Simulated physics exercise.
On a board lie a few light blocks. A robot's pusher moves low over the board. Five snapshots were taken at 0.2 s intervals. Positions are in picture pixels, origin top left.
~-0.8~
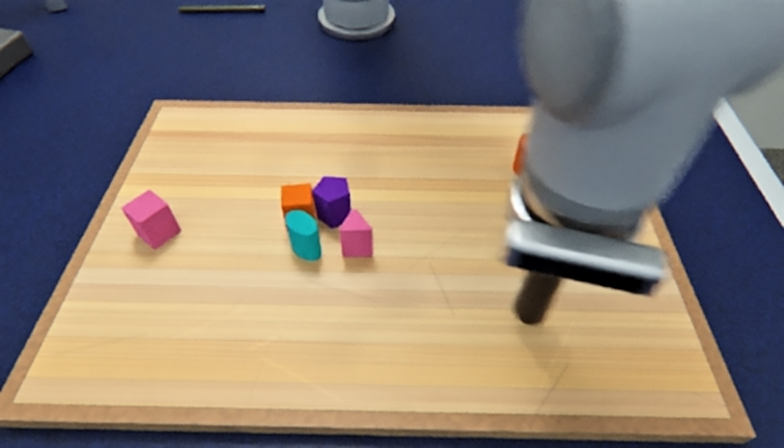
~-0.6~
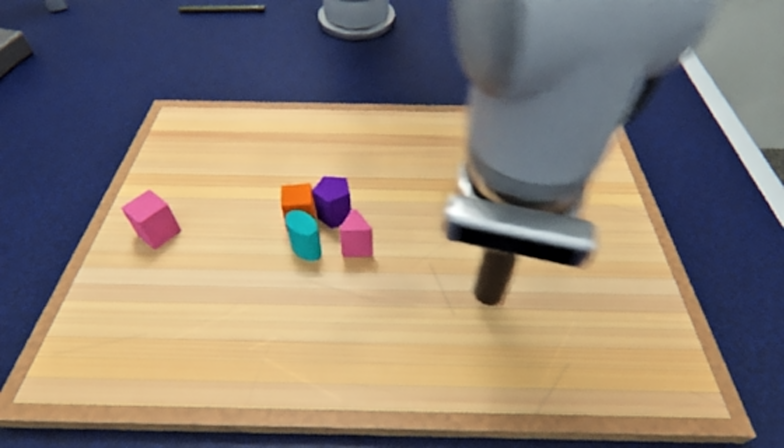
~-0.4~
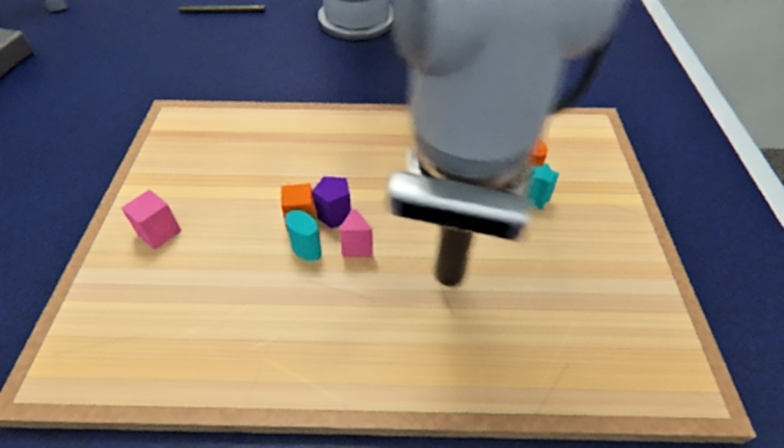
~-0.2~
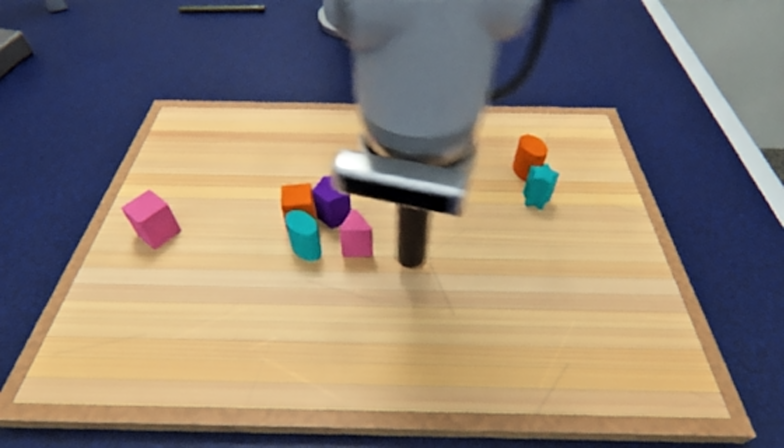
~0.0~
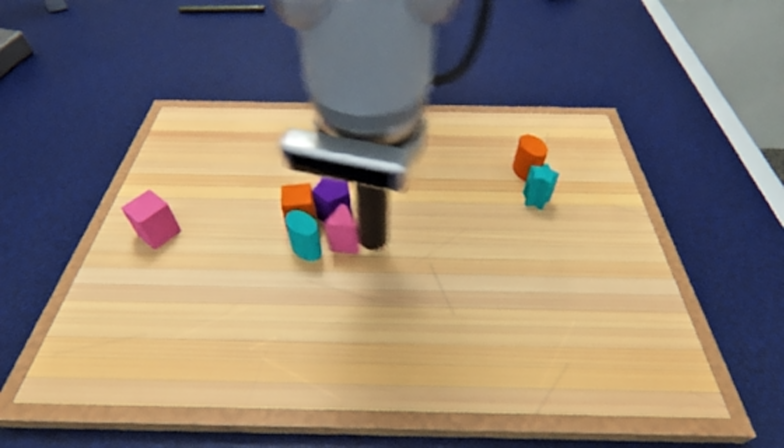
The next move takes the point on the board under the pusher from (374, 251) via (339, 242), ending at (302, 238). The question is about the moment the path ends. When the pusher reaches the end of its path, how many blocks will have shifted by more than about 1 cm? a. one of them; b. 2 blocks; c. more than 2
The answer is c.
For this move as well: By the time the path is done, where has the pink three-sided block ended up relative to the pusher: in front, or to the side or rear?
Answer: Still ahead.
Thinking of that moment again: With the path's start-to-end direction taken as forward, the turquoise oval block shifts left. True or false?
True.
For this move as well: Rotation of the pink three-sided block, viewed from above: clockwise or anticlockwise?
From overhead, clockwise.
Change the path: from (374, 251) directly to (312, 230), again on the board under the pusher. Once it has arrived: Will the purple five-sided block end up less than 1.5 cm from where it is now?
Short answer: Yes.
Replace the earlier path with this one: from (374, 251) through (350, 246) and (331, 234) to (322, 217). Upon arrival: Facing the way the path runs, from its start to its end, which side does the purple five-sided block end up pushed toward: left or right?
Answer: Right.
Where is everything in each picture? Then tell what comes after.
The first picture shows lower end of the pusher at (530, 311), tops of blocks, orange square block at (296, 194), turquoise oval block at (301, 222), purple five-sided block at (332, 187), pink three-sided block at (355, 222).
The second picture shows pusher at (489, 292), blocks as before.
The third picture shows pusher at (450, 274), blocks as before.
The fourth picture shows pusher at (411, 256), blocks as before.
The fifth picture shows pusher at (374, 239), orange square block at (296, 194), turquoise oval block at (301, 222), purple five-sided block at (332, 187), pink three-sided block at (342, 218).
On the path given first. Halfway along, pusher at (337, 230); turquoise oval block at (289, 224), turned 20° anticlockwise; pink three-sided block at (310, 212), turned 35° clockwise.
At the end, pusher at (300, 226); orange square block at (287, 186); turquoise oval block at (266, 230), turned 35° anticlockwise; purple five-sided block not moved; pink three-sided block at (273, 206), turned 50° clockwise.
